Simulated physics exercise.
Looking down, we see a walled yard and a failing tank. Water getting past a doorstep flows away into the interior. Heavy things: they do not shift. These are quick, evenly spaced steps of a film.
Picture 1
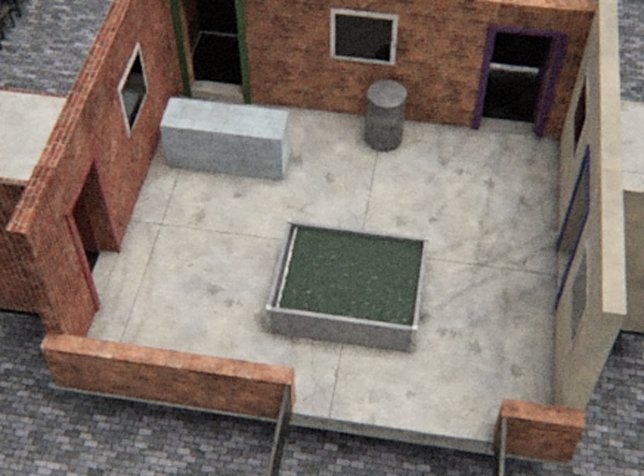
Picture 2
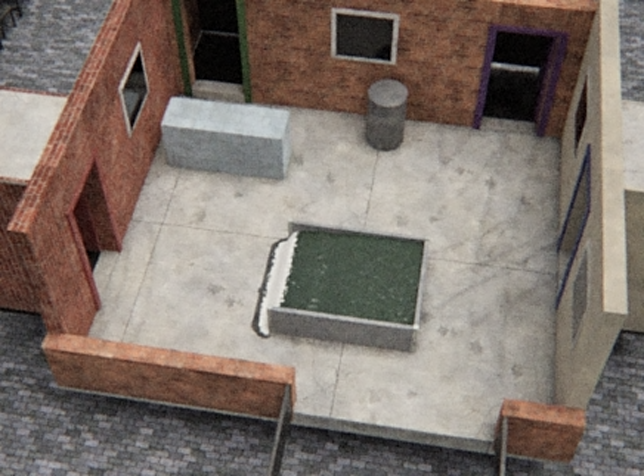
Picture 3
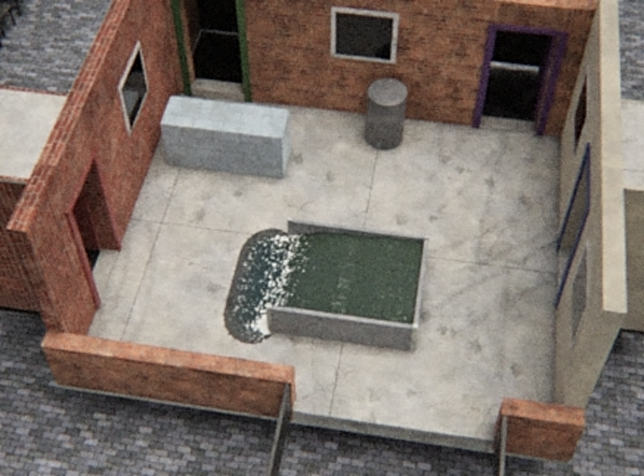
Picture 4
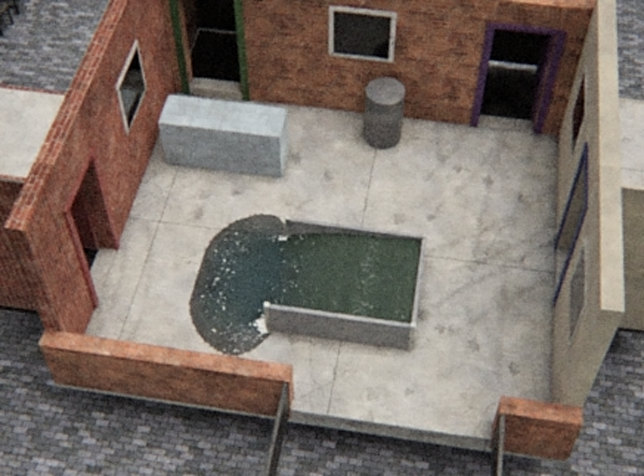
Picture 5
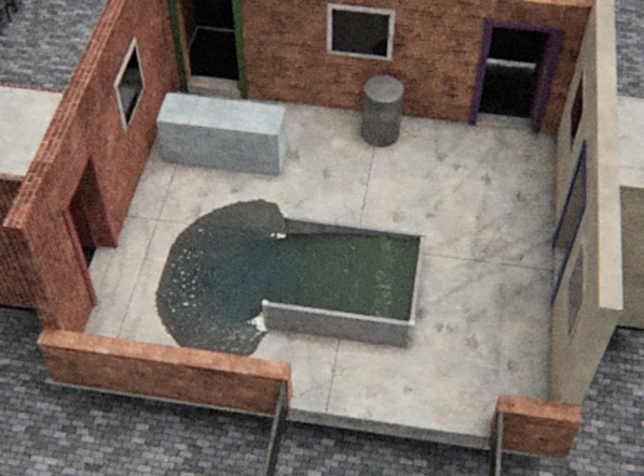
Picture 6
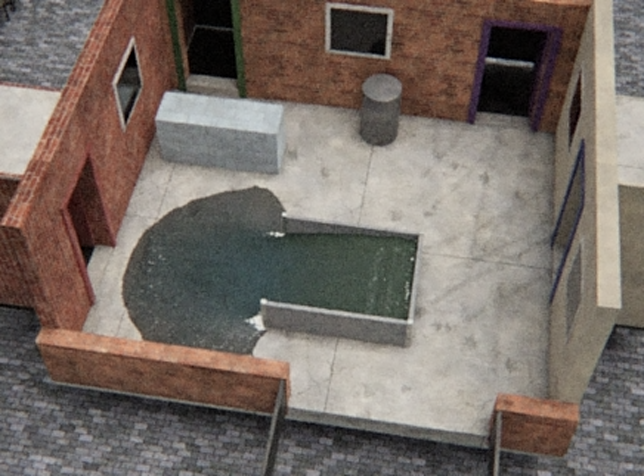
Dark green water bursts from the left end of a low grey tank and spreads leftward over the pale floor in a widening, rounded sheet, white and frothy at first, then darker and smoother. The tank sits in a brick-walled yard seen from above, the view almost still. Behind it stand a pale grey block at left and a grey cylinder, with green-framed and purple-framed doorways beyond.
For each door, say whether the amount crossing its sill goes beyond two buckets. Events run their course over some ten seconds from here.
Result: I expect the purple door to see two buckets at most; I expect the blue door to see two buckets at most; I expect the green door to see two buckets at most; I expect the red door to see over two buckets.
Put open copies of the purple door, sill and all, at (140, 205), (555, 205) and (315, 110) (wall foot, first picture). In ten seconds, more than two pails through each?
Note: Door one overshoots; door two undershoots; door three undershoots.
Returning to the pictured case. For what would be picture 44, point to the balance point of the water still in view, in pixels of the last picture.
At about (233, 242).
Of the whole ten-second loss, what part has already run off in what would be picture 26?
Around 65 %.
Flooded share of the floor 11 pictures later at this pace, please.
Roughly 30 per cent.
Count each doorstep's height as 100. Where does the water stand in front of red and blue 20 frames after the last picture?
About 340 and 0 %.
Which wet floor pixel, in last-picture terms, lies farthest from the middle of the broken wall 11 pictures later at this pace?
The front's farthest point is close to (169, 99).
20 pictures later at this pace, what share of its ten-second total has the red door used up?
Close to 75 %.
A moment on, water covers 25 % of the floor; the purple door not reached, the blue door not reached, the green door not reached, the red door over two buckets in.
Next, water covers 30 % of the floor; the purple door not reached, the blue door not reached, the green door not reached, the red door far over two buckets in.
Then, water covers 35 % of the floor; the purple door not reached, the blue door not reached, the green door wet at the sill, nothing in, the red door far over two buckets in.
Later, water covers 60 % of the floor; the purple door not reached, the blue door not reached, the green door wet at the sill, nothing in, the red door far over two buckets in.
In the end, water covers 90 % of the floor; the purple door wet at the sill, nothing in, the blue door wet at the sill, nothing in, the green door wet at the sill, nothing in, the red door far over two buckets in.
